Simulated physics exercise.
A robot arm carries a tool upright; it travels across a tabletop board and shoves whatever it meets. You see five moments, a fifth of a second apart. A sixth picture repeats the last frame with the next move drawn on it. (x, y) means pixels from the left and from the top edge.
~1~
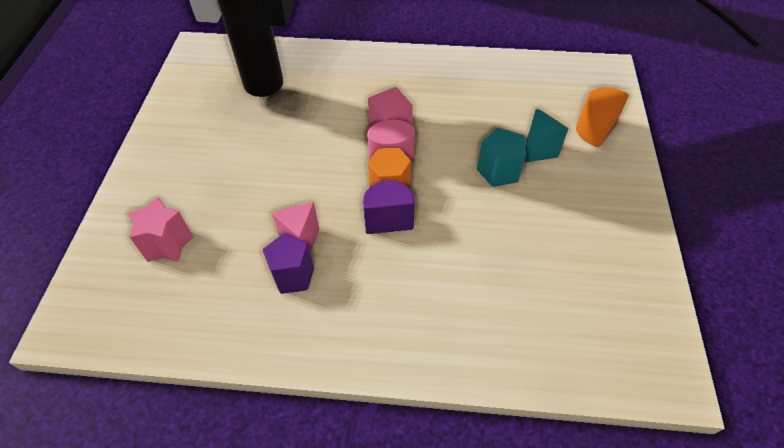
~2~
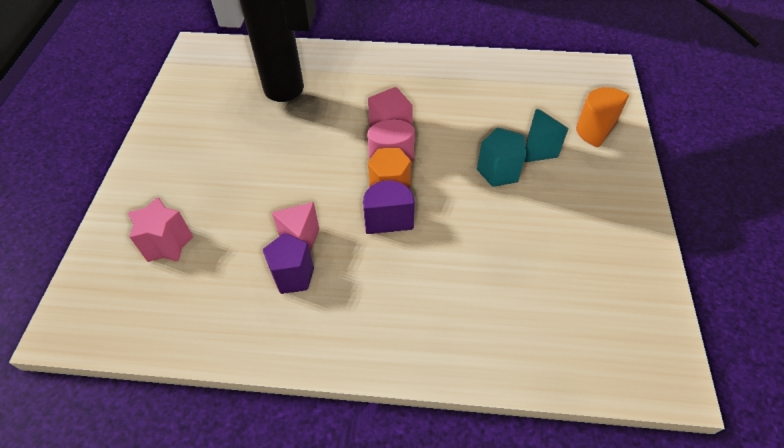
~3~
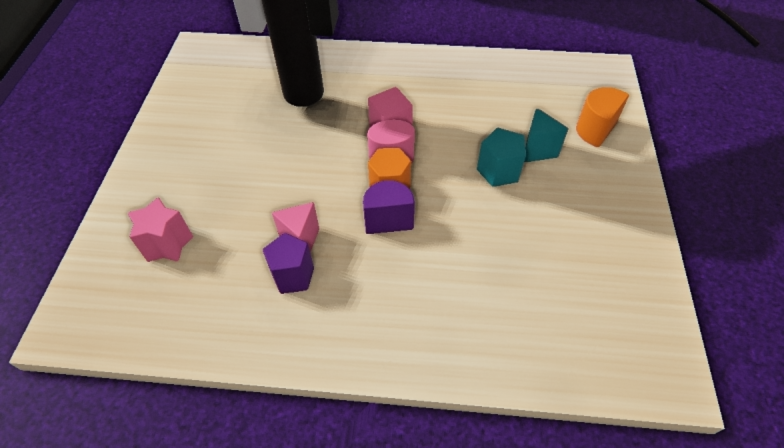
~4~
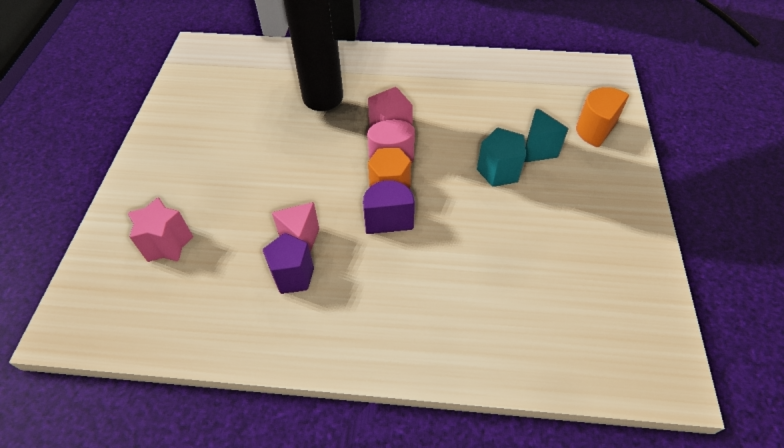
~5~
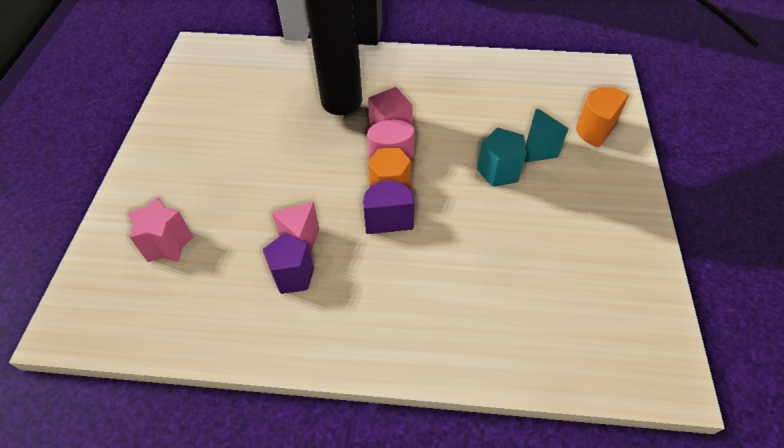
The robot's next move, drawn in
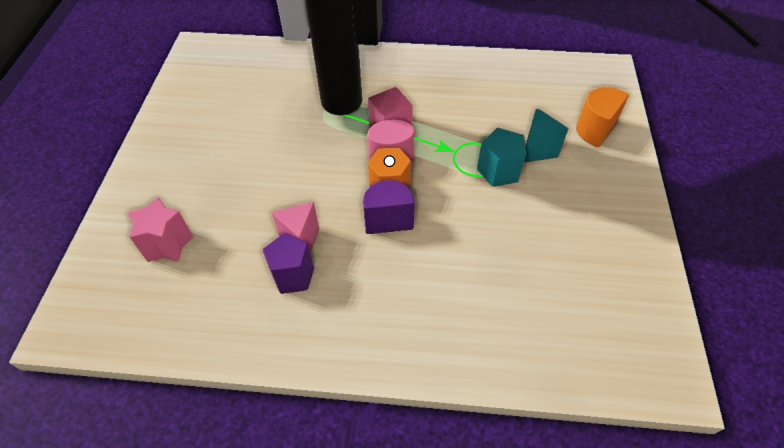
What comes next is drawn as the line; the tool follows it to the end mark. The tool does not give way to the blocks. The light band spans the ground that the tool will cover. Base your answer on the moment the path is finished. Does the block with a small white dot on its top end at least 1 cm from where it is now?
No.
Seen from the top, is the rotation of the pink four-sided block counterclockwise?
In short: Yes.
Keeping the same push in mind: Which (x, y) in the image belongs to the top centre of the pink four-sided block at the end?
Its top middle: (514, 117).
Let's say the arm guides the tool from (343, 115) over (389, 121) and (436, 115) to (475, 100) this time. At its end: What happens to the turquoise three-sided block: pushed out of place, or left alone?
At the end, its place is the same.
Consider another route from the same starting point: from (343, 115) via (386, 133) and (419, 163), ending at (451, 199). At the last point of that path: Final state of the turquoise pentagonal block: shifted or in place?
It is still on its spot.
Path on the board, from (343, 115) to (476, 159); the dot is on the orange hexagon.
What follows on the original path. One third of the way, tool at (385, 117); pink four-sided block at (427, 108), turned 20° anticlockwise.
Two thirds of the way, tool at (431, 132); pink four-sided block at (473, 117), turned 60° anticlockwise; pink elliptical block at (398, 135), turned 25° clockwise.
At the end, tool at (478, 148); orange hexagon in place; pink four-sided block at (514, 117), turned 90° anticlockwise; pink elliptical block at (398, 135), turned 25° clockwise; turquoise pentagonal block at (523, 149), turned 35° clockwise.
